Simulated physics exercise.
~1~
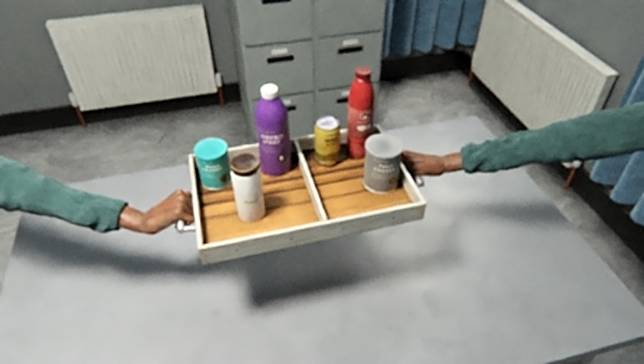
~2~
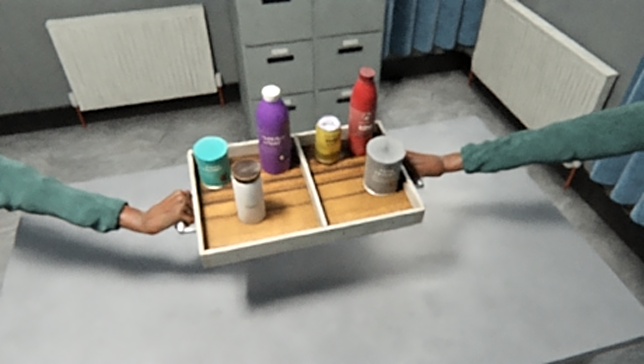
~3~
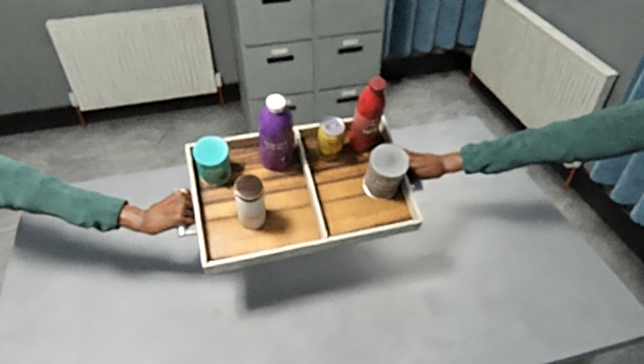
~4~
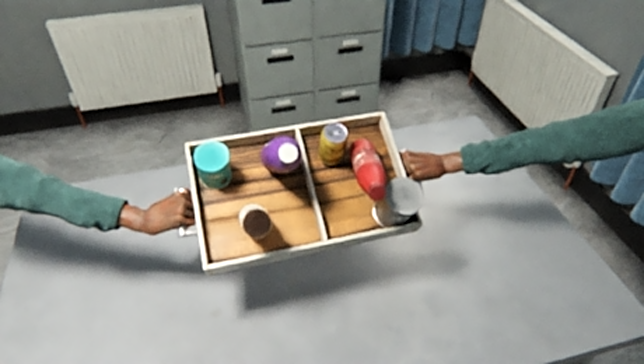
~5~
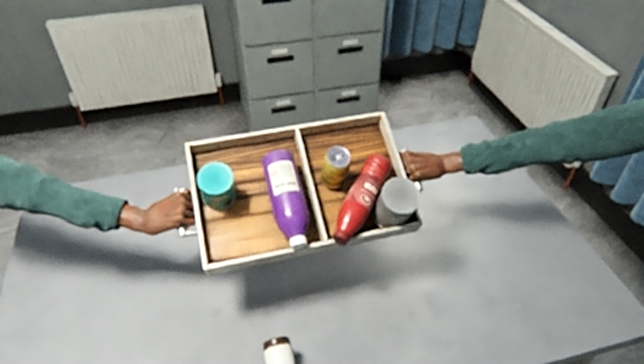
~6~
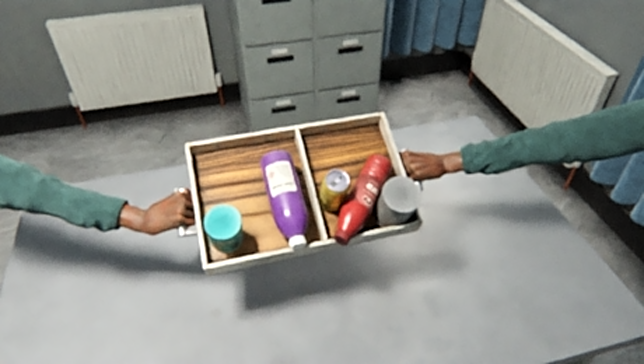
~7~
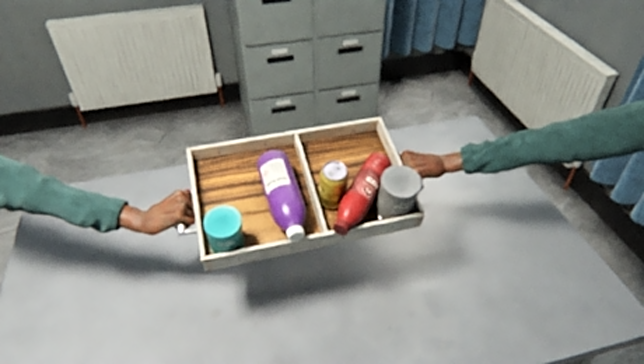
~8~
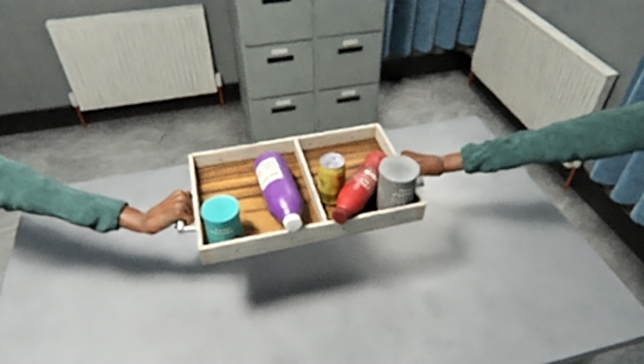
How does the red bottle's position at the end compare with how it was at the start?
At the start the red bottle stands upright in the tray. By the end it is lying on its side, still in the tray.
